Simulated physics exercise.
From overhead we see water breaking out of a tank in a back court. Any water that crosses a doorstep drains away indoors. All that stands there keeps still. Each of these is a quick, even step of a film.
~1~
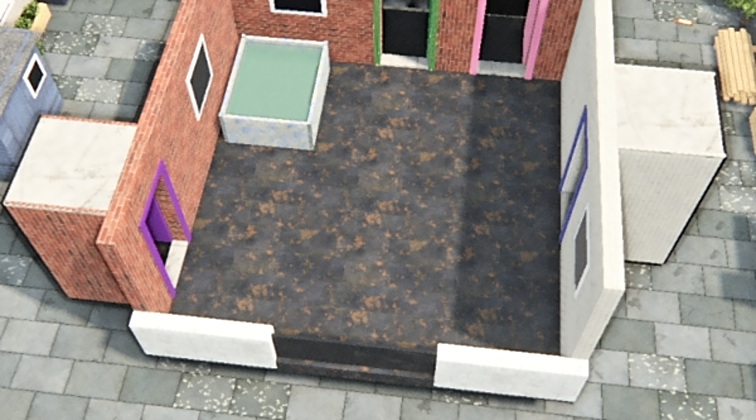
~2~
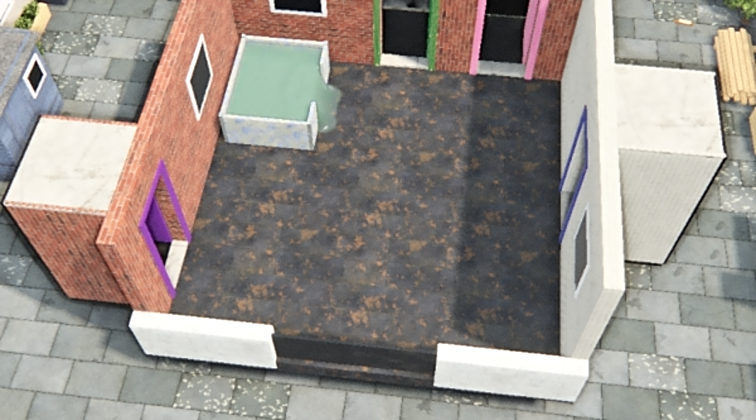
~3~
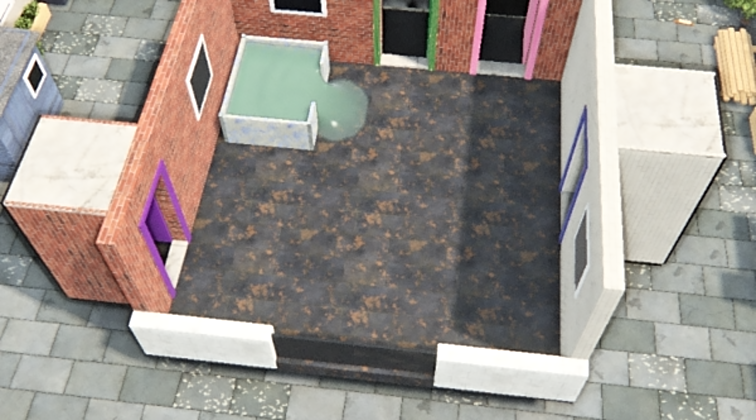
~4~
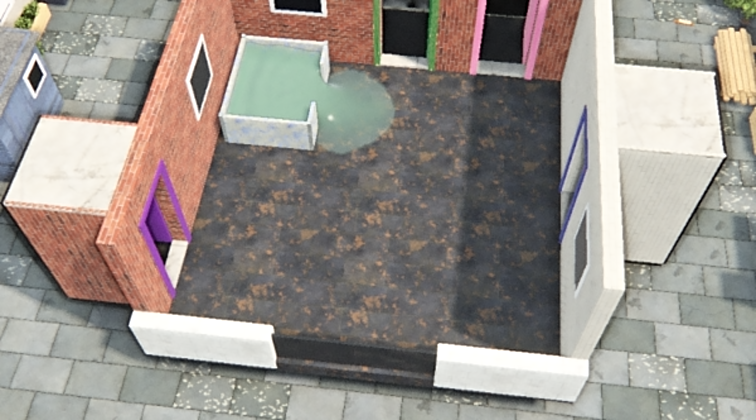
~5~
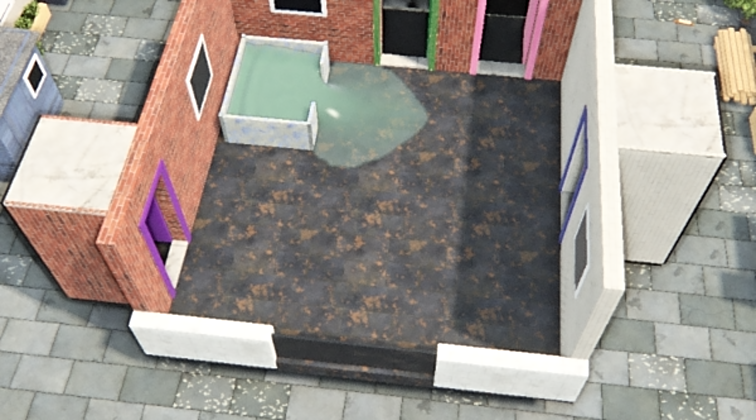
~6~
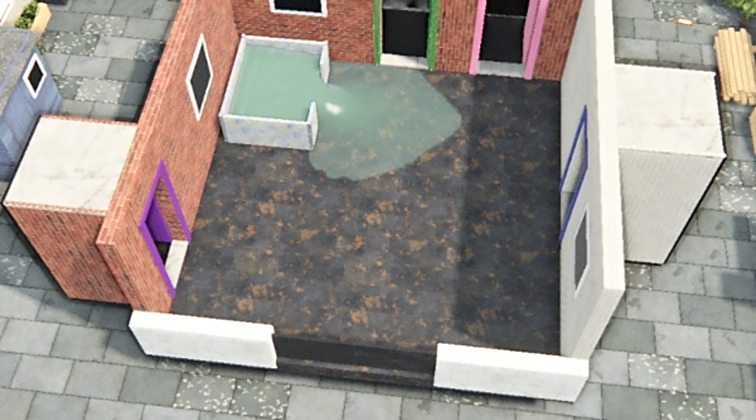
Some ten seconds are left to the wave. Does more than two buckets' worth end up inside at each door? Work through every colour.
My prediction: The green door goes over two buckets; the pink door does not go over two buckets; the blue door goes over two buckets; the purple door does not go over two buckets.
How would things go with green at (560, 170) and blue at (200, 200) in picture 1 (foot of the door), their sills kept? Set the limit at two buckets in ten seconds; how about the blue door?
The blue door stays short.
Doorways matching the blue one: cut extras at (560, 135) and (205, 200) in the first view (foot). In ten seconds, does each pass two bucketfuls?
Result: First overshoots, second undershoots.
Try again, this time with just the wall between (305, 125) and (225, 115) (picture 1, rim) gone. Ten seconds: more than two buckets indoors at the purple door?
Purple door exceeds the limit.
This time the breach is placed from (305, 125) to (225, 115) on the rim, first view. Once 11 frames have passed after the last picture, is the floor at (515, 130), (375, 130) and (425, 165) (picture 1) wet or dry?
Untouched, untouched, untouched.
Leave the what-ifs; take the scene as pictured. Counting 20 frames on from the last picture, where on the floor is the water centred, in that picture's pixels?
The water's middle lies around (408, 137).
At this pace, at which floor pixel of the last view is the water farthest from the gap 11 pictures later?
My guess would be about (555, 242).
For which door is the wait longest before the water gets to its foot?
Result: The door marked purple.
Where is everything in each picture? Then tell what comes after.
Still water in the water tank at (276, 82), in the first picture.
Water pours out at (318, 101) and has run to (322, 129), in the second picture.
The front is at (361, 122), out from the gap at (318, 101), in the third picture.
Water pours out at (318, 101) and has run to (387, 124), in the fourth picture.
Water pours out at (318, 101) and has run to (421, 122), in the fifth picture.
Water pours out at (318, 101) and has run to (455, 125), in the sixth picture.
A moment on, water covers 35 % of the floor; the green door under two buckets in, the pink door wet at the sill, nothing in, the blue door not reached, the purple door not reached.
Next, water covers 45 % of the floor; the green door over two buckets in, the pink door wet at the sill, nothing in, the blue door under two buckets in, the purple door not reached.
Then, water covers 50 % of the floor; the green door over two buckets in, the pink door wet at the sill, nothing in, the blue door over two buckets in, the purple door not reached.
Later, water covers 60 % of the floor; the green door over two buckets in, the pink door under two buckets in, the blue door over two buckets in, the purple door not reached.
In the end, water covers 85 % of the floor; the green door over two buckets in, the pink door under two buckets in, the blue door over two buckets in, the purple door under two buckets in.
